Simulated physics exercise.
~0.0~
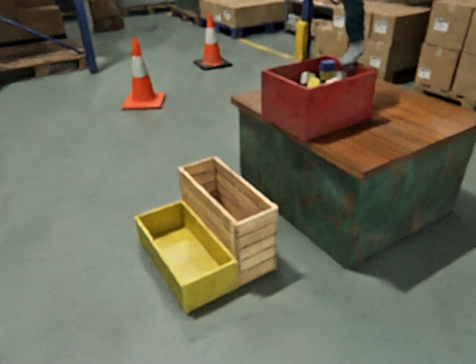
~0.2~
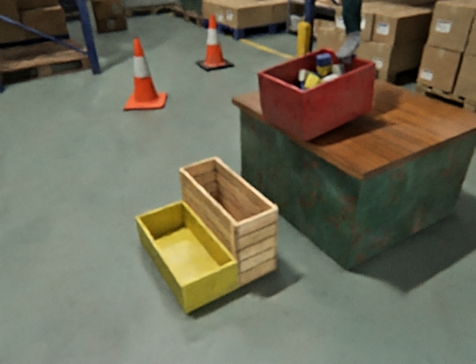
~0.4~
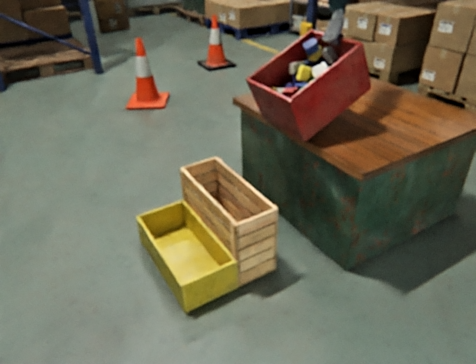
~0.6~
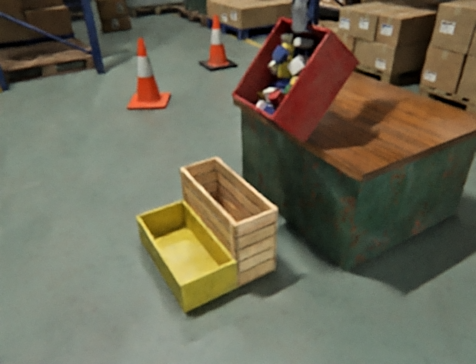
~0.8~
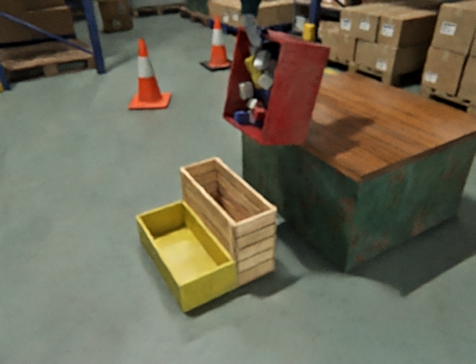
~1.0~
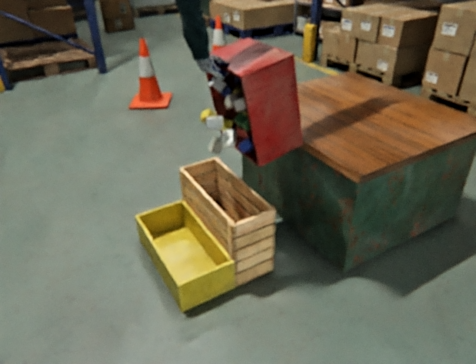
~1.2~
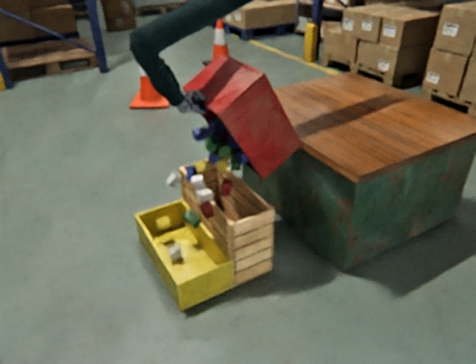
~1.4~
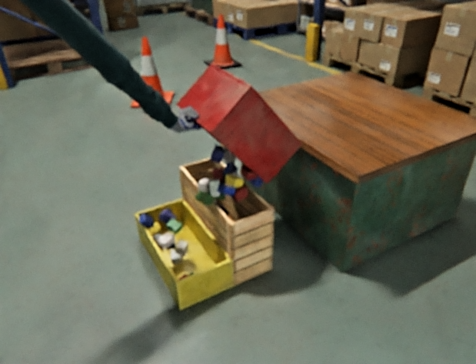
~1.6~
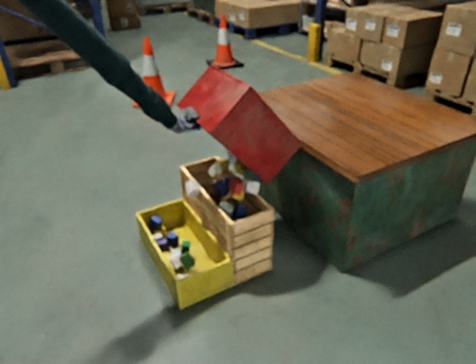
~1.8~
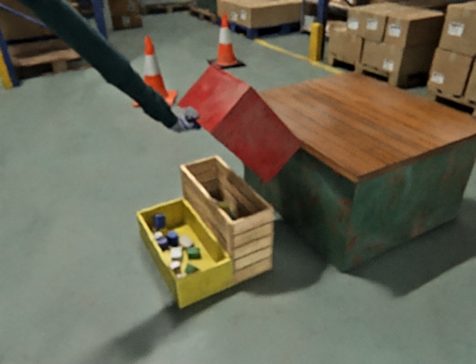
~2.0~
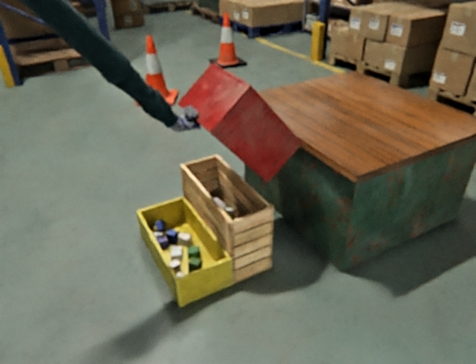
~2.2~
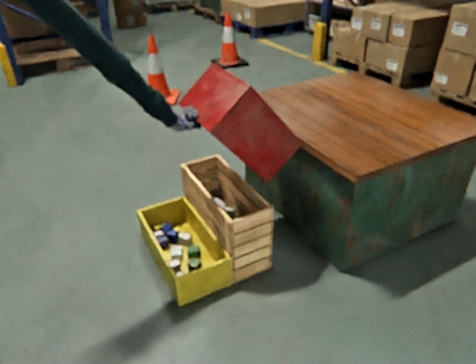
In a warehouse, an arm tips toy bricks from a red crate into two boxes below.
